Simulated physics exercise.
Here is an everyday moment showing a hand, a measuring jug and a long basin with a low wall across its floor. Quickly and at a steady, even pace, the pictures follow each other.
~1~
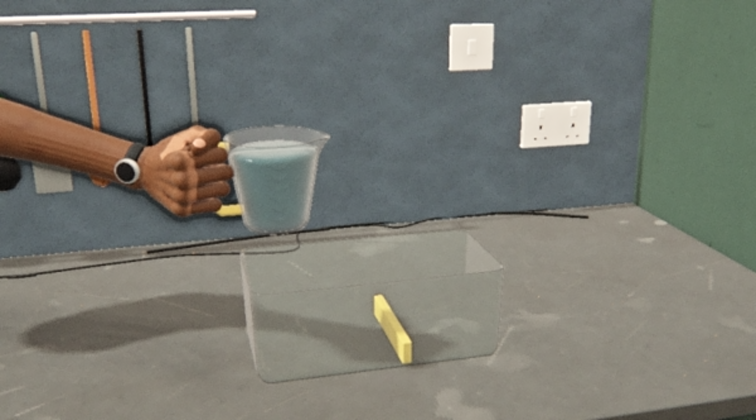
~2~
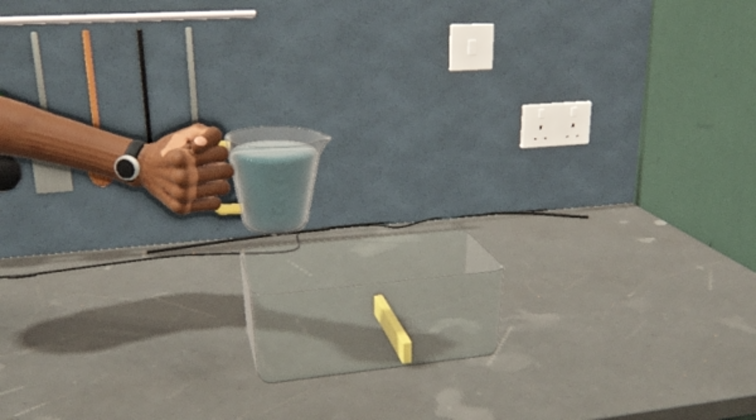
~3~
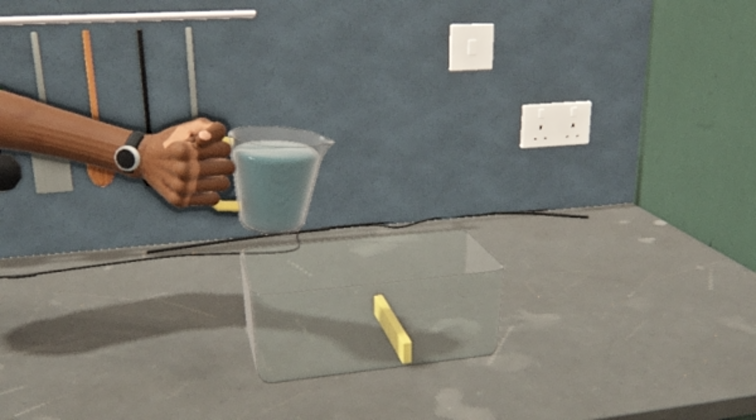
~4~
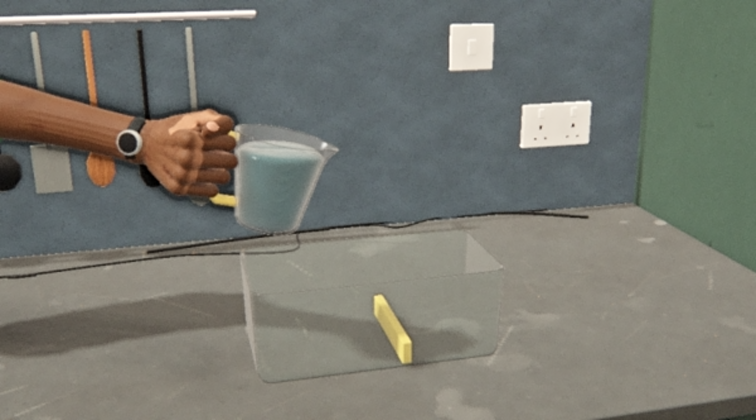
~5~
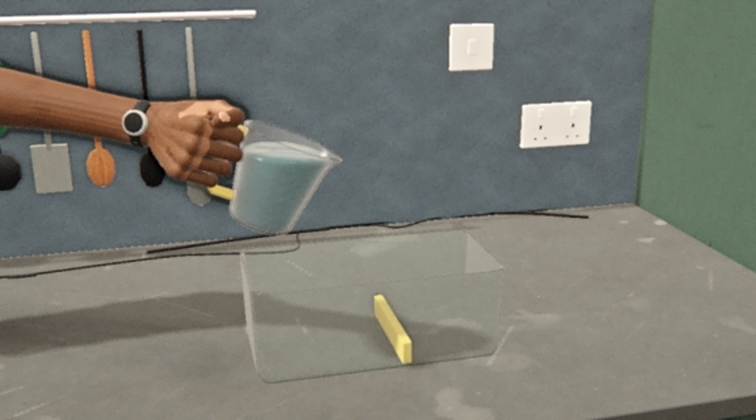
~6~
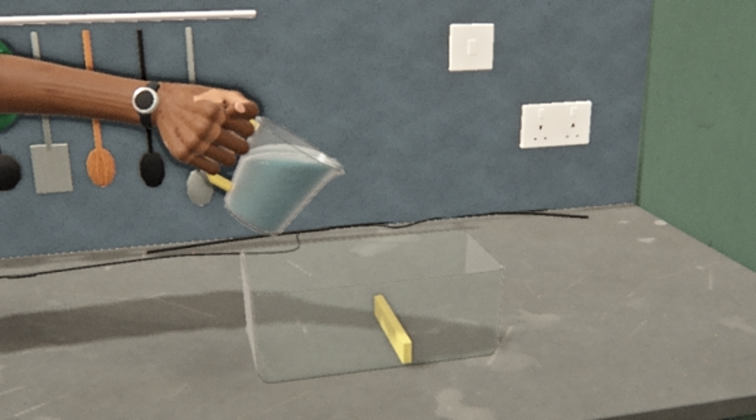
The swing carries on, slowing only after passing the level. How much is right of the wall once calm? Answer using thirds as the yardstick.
Under a third of it.
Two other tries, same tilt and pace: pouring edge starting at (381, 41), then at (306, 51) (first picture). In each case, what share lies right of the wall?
First place gives some 60 %, second place some 20 %.
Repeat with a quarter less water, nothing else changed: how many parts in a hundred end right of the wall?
10 per cent or so.
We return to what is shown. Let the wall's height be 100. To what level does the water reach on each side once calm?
Roughly 60 left of the wall, roughly 20 right of it.
A moment on, the measuring jug is tipped on its side and 46 per cent is still to pour, 21 is left of the wall and 9 right of it.
Next, the measuring jug is tipped right over and 10 per cent is still to pour, 62 is left of the wall and 17 right of it.
Then the measuring jug is tipped right over and 1 per cent is still to pour, 74 is left of the wall and 20 right of it.
Later the measuring jug is tipped right over and 0 per cent is still to pour, 76 is left of the wall and 21 right of it.
In the end 75 per cent lies left of the wall, 22 right of it and 3 outside.
